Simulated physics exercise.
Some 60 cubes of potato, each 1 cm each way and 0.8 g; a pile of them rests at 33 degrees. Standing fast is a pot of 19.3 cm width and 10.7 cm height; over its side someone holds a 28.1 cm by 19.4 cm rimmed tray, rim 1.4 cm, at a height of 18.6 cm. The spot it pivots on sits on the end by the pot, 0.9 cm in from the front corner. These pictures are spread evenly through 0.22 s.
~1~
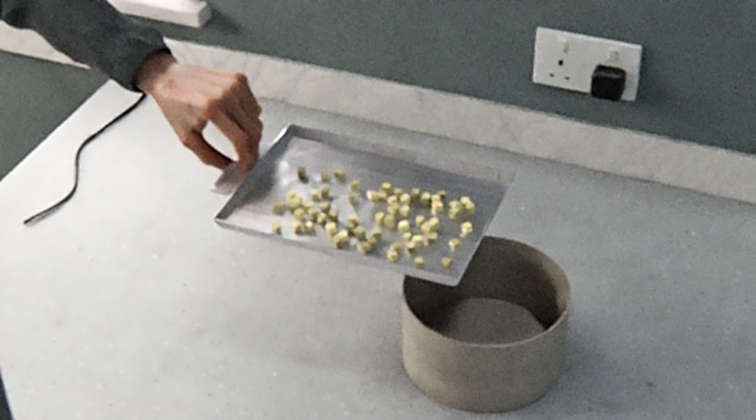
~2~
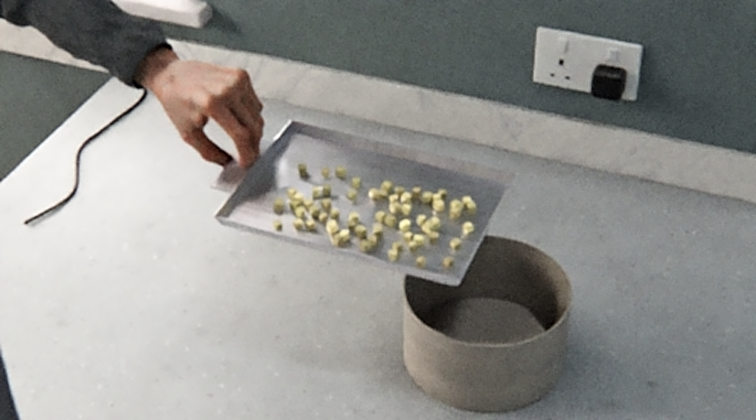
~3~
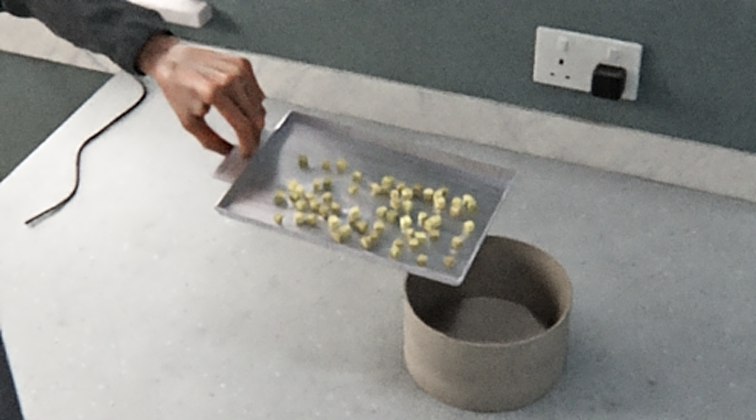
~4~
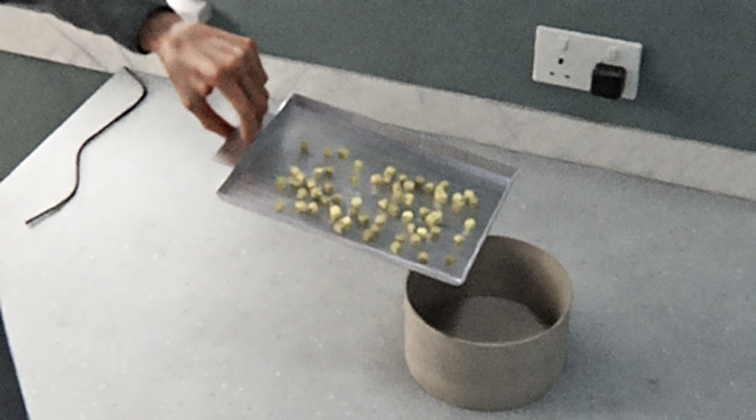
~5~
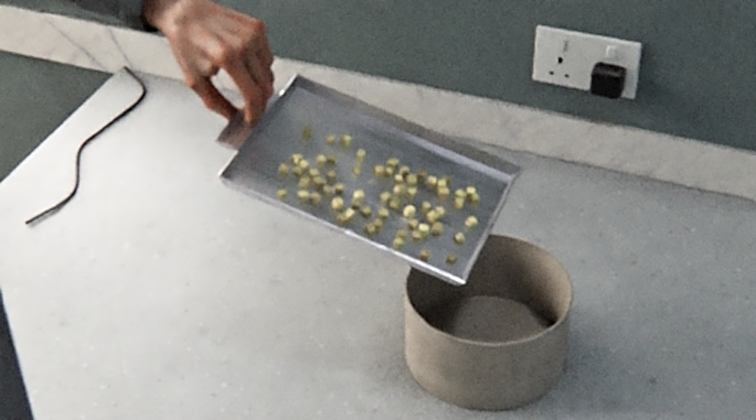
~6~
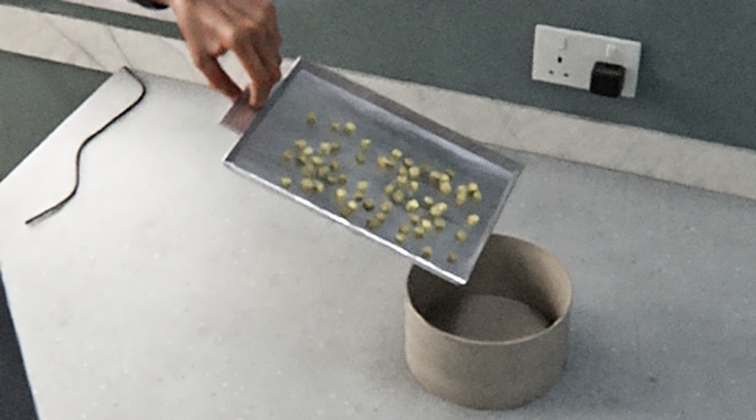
A hand held a shallow metal tray scattered with small yellow-green cubes over the rim of a round brownish pot, then steadily raised its left end, while the cubes stayed spread across it.
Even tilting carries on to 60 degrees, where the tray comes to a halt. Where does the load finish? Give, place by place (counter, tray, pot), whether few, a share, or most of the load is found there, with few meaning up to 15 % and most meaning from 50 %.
For the counter I expect a share; for the tray I expect a share; for the pot I expect a share.
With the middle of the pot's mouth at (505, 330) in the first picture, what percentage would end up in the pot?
I'd expect near 60 per cent.
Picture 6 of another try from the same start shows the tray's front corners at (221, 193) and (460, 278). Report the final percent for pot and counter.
Per cent by place - pot 0, counter 75.
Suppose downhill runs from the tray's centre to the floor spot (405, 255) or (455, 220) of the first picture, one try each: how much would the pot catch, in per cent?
Approximately 0 percent, then 65 percent.
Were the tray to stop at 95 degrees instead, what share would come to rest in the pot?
Around 45 %, I reckon.
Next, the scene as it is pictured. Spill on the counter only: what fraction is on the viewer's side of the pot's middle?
Roughly 90 per cent.
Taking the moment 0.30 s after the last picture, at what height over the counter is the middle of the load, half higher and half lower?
The halfway mark sits at about 26 cm.
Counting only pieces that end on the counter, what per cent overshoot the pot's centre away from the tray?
Some 100 per cent of the spill lies beyond the centre.
Then, 0.18 s after the last picture, tilt 41 degrees; the tray holds 100 %, the pot 0 %.
Then, 0.30 s after the last picture, tilt 55 degrees; the tray holds 100 %, the pot 0 %.
Then, 0.55 s after the last picture, tilt 60 degrees; the tray holds 45 %, the pot 10 %.
In the end, counter 35 %, tray 30 %, pot 35 %.
